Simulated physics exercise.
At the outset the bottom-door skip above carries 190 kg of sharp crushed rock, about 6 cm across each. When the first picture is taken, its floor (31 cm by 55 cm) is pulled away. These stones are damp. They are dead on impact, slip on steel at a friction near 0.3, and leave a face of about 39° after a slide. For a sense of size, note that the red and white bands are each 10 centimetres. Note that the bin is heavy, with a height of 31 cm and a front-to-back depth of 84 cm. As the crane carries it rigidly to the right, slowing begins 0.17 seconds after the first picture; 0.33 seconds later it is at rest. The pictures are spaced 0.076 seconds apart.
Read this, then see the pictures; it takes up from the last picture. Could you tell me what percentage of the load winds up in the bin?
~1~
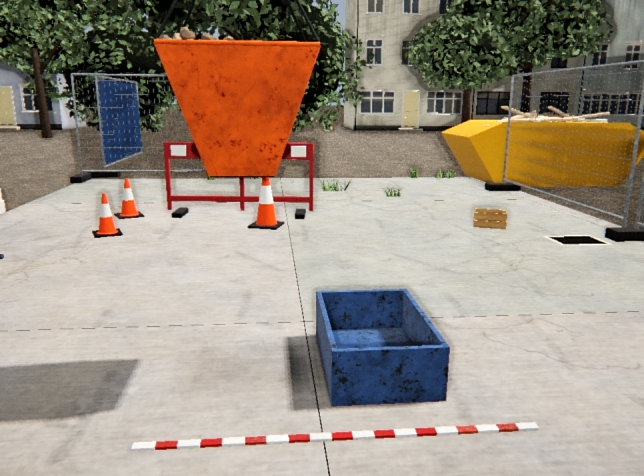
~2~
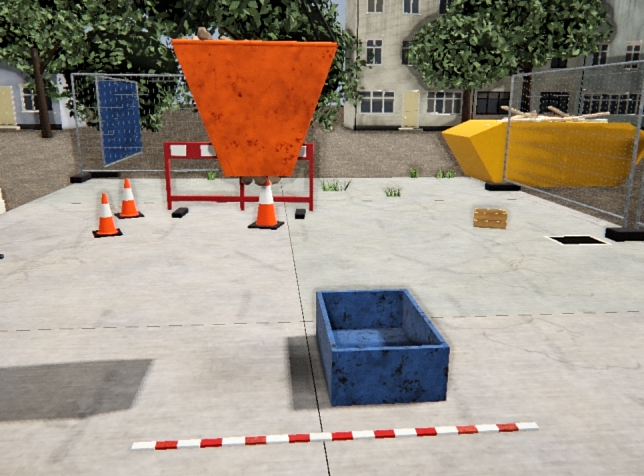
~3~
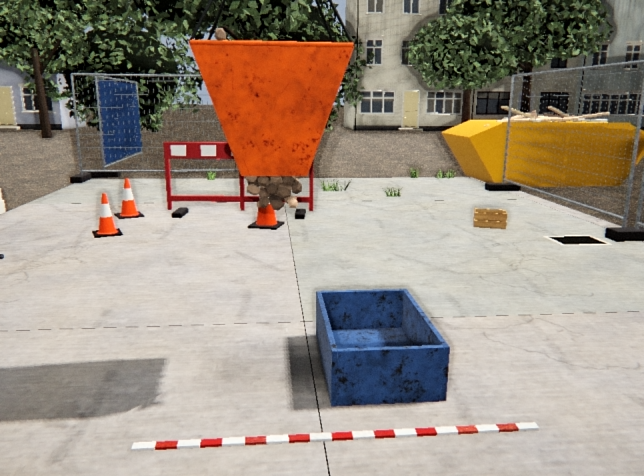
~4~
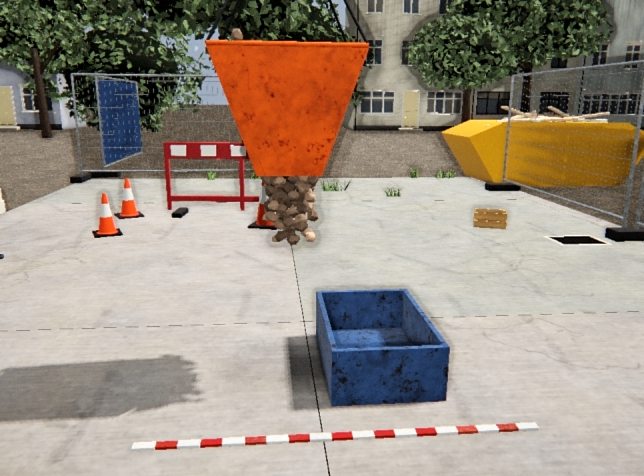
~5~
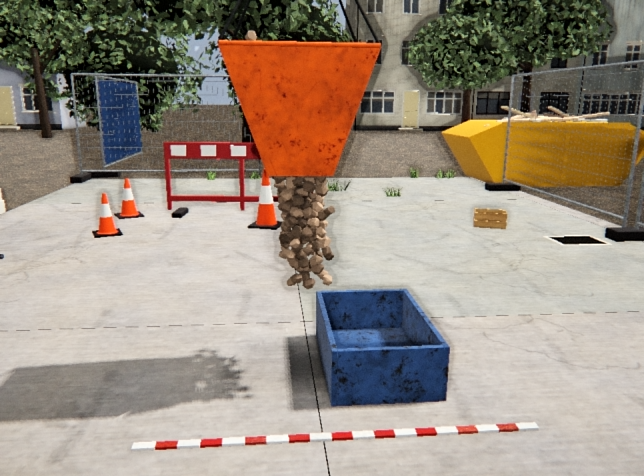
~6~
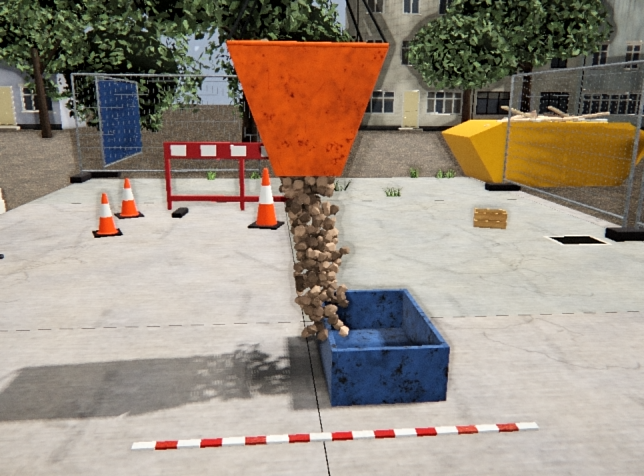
I'd put it at about 41 percent.
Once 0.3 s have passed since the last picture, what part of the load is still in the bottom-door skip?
I'd say it holds close to 10 percent.
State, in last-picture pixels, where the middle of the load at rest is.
Around (311, 354).
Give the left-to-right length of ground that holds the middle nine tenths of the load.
It spans roughly 110 centimetres.
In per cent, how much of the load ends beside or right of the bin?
0 %.
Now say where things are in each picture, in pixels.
In the first frame, the outlet is at (242, 166); nothing has dropped yet.
In the second frame, the outlet is at (258, 166); 3 % is out.
In the third frame, outlet at (274, 166), the stream shows down to (279, 201); 90 % still inside.
In the fourth frame, outlet at (289, 166), the stream shows down to (295, 234); 79 % still inside.
In the fifth frame, outlet at (301, 165), the stream shows down to (311, 277); 70 % still inside.
In the sixth frame, outlet at (308, 165), the stream shows down to (322, 316); 58 % still inside.
Then, 0.3 s after the last picture, 10 % in the bottom-door skip, 53 % falling or lying left of the bin, 37 % falling or lying in the bin; the stones farthest right are at (420, 359).
Then, 0.7 s after the last picture, 0 % in the bottom-door skip, 59 % falling or lying left of the bin, 41 % falling or lying in the bin; the stones farthest right are at (420, 358).
Then, 1.3 s after the last picture, 0 % in the bottom-door skip, 59 % falling or lying left of the bin, 41 % falling or lying in the bin; the stones farthest right are at (420, 358).
Then, 2.2 s after the last picture, 0 % in the bottom-door skip, 59 % falling or lying left of the bin, 41 % falling or lying in the bin; the stones farthest right are at (420, 358).
Then, 4.1 s after the last picture, 0 % in the bottom-door skip, 59 % left of the bin, 41 % in the bin; the stones farthest right are at (420, 358).
